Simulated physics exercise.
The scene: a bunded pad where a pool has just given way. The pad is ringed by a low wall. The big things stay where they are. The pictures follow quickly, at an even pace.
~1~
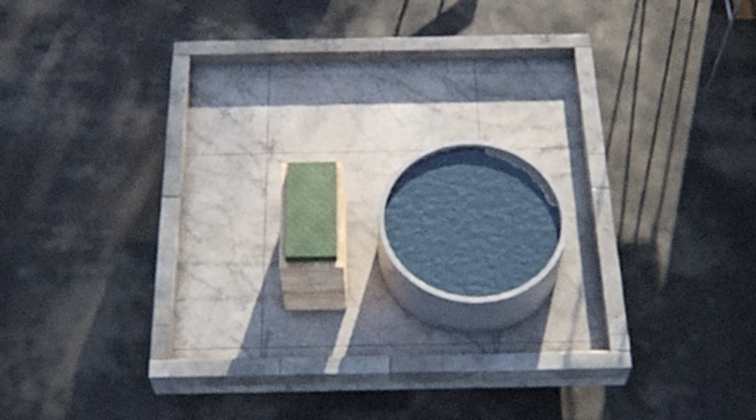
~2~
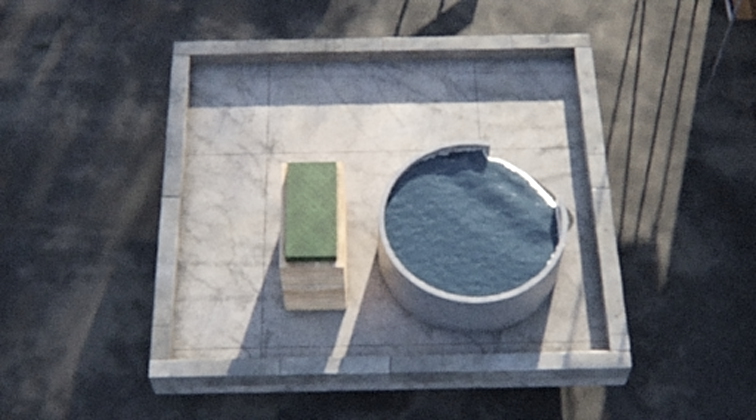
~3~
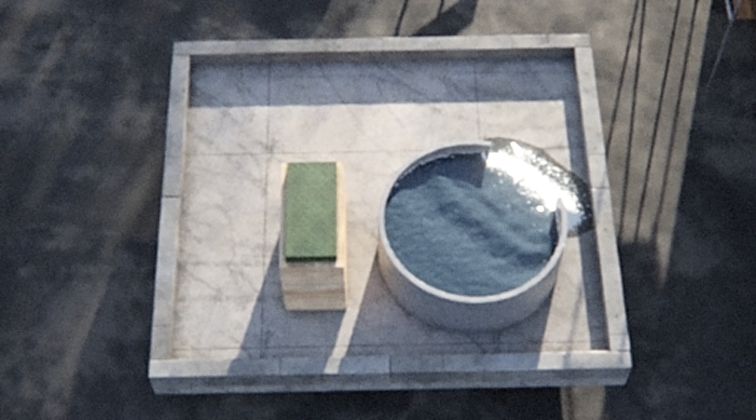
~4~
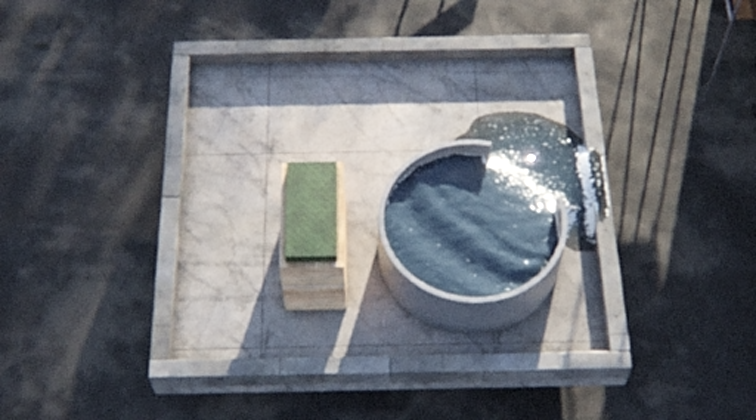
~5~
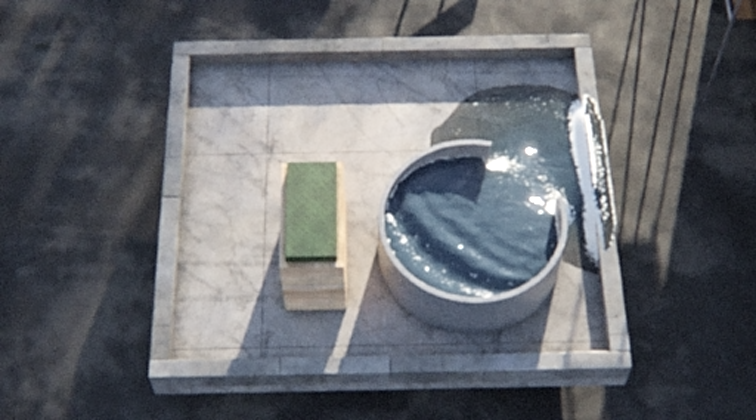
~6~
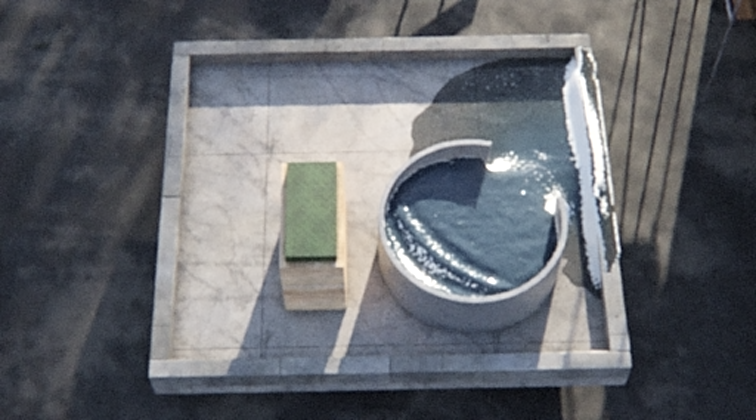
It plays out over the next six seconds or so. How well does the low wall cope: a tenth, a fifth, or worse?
Over the wall goes over a fifth.
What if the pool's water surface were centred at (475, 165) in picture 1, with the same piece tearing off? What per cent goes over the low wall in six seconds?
Some 34 per cent.
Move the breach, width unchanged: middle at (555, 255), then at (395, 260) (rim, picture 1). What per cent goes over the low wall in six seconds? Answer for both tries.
Near 40 and 20 in a hundred.
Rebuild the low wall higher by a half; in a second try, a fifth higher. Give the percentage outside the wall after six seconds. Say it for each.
Near 12 and 22 in a hundred.
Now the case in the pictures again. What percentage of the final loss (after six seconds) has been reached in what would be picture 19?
Some 75 per cent.
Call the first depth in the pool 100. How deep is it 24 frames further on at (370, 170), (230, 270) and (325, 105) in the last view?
In that order: 4, 0 and 6 per cent.
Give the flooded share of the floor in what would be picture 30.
About 80 per cent.
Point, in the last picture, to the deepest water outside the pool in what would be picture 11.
Around (590, 202).
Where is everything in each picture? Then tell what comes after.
In the first frame, still water in the round pool at (472, 221).
In the second frame, water pours out on the round pool's far side and has run to a hidden place.
In the third frame, the front is at a hidden place, out from the gap on the round pool's far side.
In the fourth frame, the front is at (500, 117), out from the gap on the round pool's far side.
In the fifth frame, water pours out on the round pool's far side and has run to (552, 92).
In the sixth frame, water pours out on the round pool's far side and has run to (579, 52).
A moment on, water covers 25 % of the floor; the low wall has let 2 % over.
Next, water covers 30 % of the floor; the low wall has let 6 % over.
Then, water covers 45 % of the floor; the low wall has let 21 % over.
Later, water covers 70 % of the floor; the low wall has let 28 % over.
In the end, water covers 80 % of the floor; the low wall has let 29 % over.
